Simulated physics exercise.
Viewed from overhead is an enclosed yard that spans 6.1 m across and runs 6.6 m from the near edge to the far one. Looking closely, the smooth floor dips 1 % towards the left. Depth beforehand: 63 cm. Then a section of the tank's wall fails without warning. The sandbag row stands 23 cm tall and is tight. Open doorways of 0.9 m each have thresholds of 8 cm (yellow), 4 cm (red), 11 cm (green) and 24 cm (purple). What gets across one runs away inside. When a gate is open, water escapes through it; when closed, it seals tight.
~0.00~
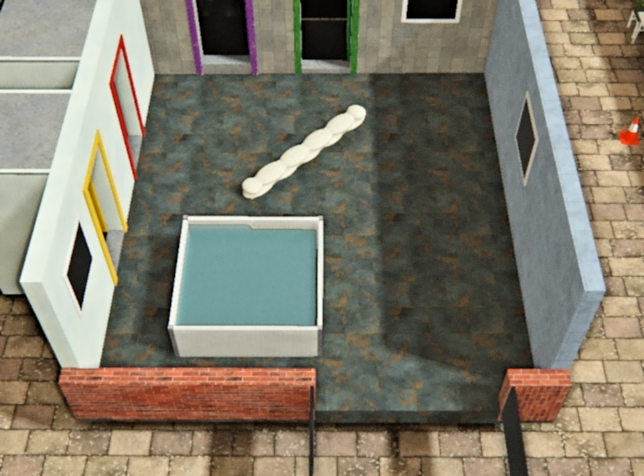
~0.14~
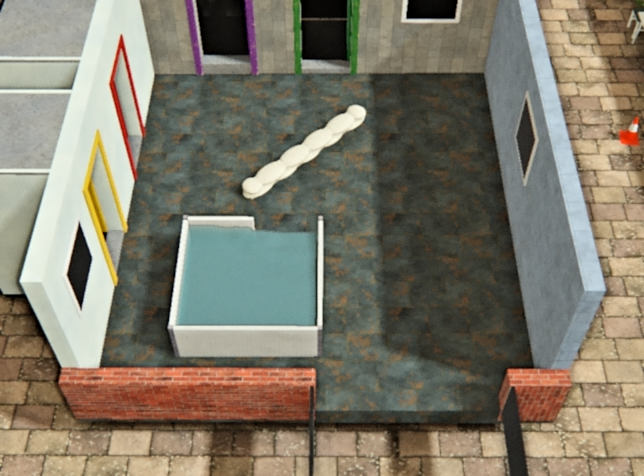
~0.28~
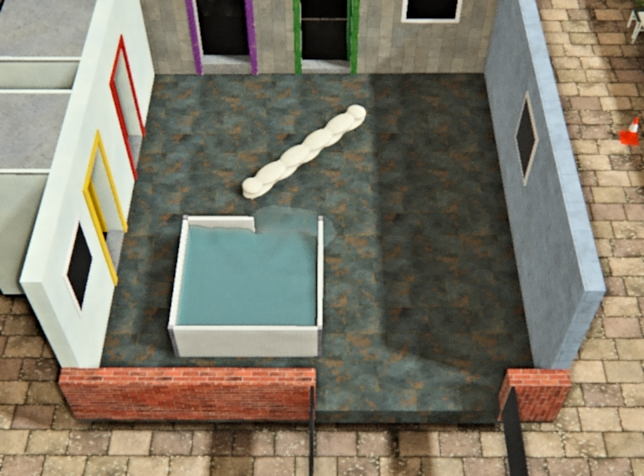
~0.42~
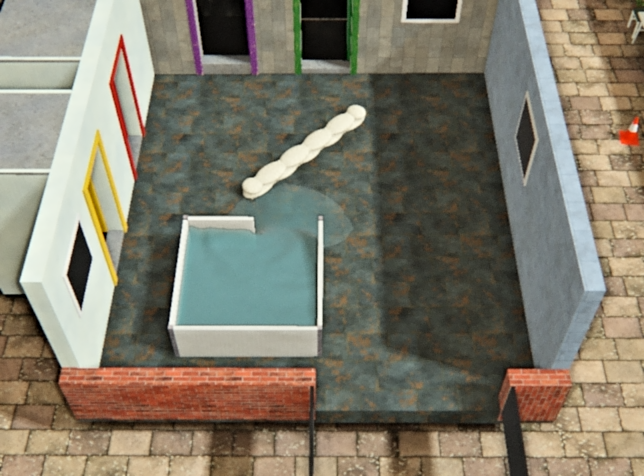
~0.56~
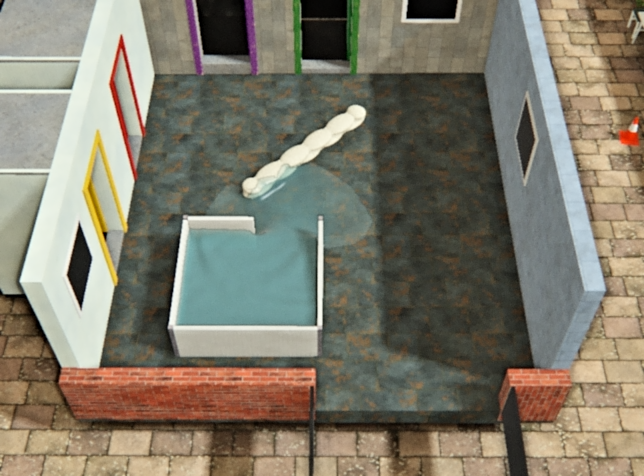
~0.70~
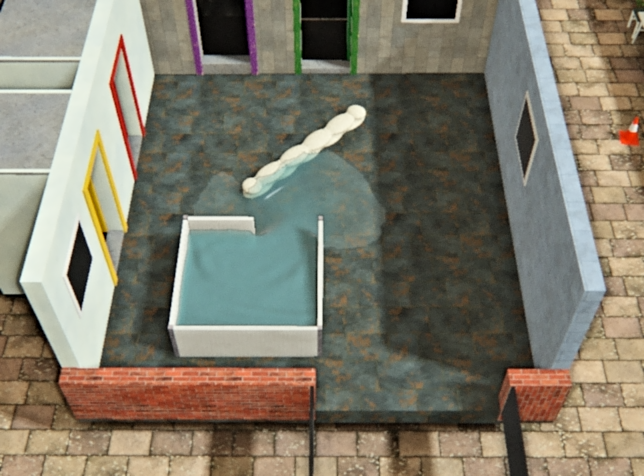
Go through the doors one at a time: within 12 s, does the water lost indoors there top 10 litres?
At the yellow door the limit will not be crossed; at the red door the limit will be crossed; at the green door the limit will not be crossed; at the purple door the limit will not be crossed.
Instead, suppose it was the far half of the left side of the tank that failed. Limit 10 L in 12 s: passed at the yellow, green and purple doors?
So yellow tops it, green stays lower, purple stays lower.
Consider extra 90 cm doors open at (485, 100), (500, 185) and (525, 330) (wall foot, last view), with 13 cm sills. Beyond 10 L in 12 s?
More, less, less.
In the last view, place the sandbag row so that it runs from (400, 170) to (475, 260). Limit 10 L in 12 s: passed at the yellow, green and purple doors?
Then: Yellow below, green above, purple under.
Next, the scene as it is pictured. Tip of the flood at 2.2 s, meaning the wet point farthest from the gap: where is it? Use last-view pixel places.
Somewhere around (477, 76).
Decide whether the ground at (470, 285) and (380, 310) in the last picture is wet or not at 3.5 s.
Untouched, untouched.
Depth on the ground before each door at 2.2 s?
Depths: Yellow door 0 cm, red door 7 cm, green door 0 cm, purple door 0 cm.
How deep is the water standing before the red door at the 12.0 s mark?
Depth: Approx. 7.0 cm.
After 1.4 s water covers 20 % of the floor and is deepest (36 cm) near (264, 196); yellow door not reached, red door not reached, green door not reached, purple door not reached.
After 2.2 s water covers 40 % of the floor and is deepest (32 cm) near (264, 196); yellow door not reached, red door 7 cm at the sill, 2 L in, green door not reached, purple door not reached.
After 3.5 s water covers 40 % of the floor and is deepest (26 cm) near (463, 118); yellow door 3 cm at the sill, 0 L in, red door 7 cm at the sill, 9 L in, green door 5 cm at the sill, 0 L in, purple door 2 cm at the sill, 0 L in.
After 7.0 s water covers 85 % of the floor and is deepest (14 cm) near (182, 91); yellow door 4 cm at the sill, 0 L in, red door 11 cm at the sill, 23 L in, green door 7 cm at the sill, 0 L in, purple door 3 cm at the sill, 0 L in.
After 12.0 s water covers 95 % of the floor and is deepest (10 cm) near (134, 395); yellow door 7 cm at the sill, 0 L in, red door 7 cm at the sill, 75 L in, green door 5 cm at the sill, 0 L in, purple door 4 cm at the sill, 0 L in.
